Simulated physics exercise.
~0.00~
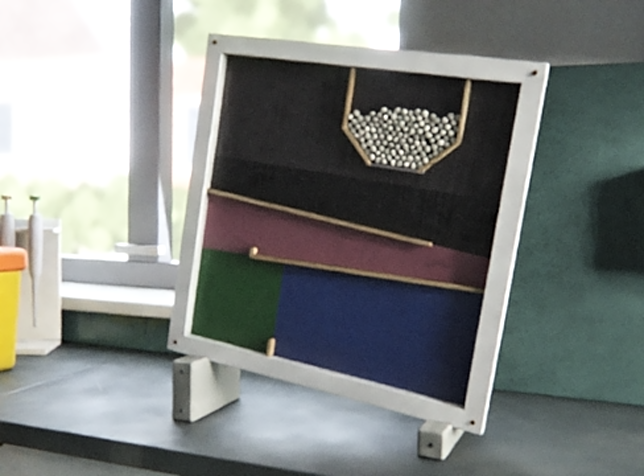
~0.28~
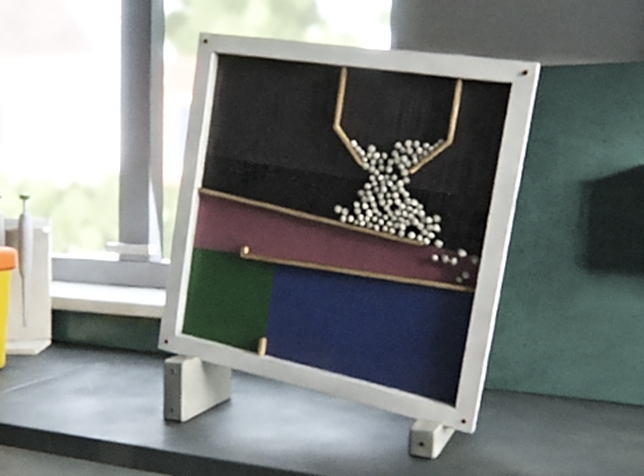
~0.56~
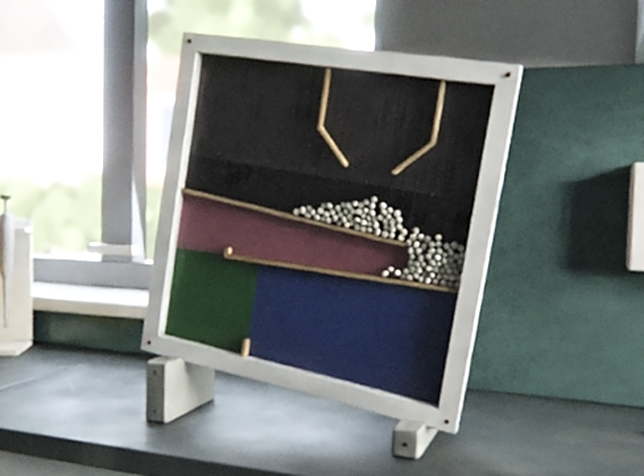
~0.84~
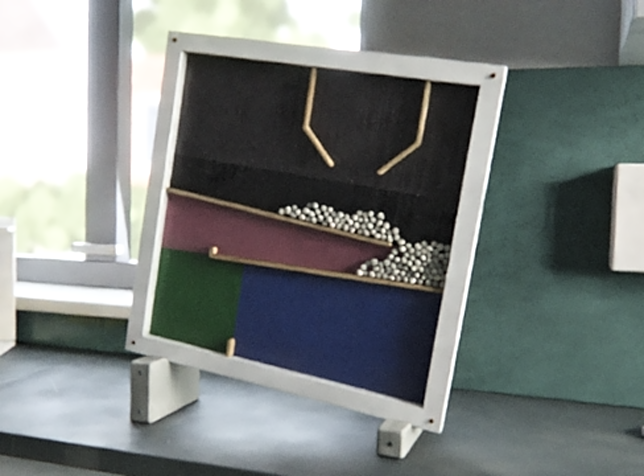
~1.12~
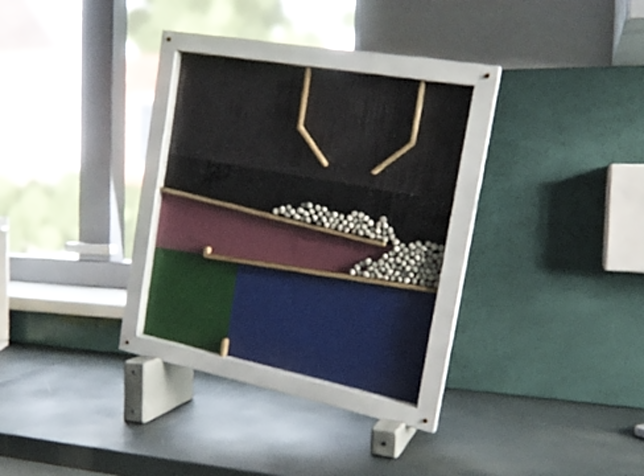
On a dark countertop beside a bright window, seen from the front at a slight angle, a white-framed display box leans on two pale feet before a green wall. Its panel has black above, a pink band below, and green and blue at the bottom left and right. Small whitish pills fill a wooden hopper near the top, then pour through its opened bottom onto a sloping ledge. They slide right, and some drop onto the lower ledge as the view drifts right. The pills settle in two joined heaps across black and pink, leaving green and blue empty.
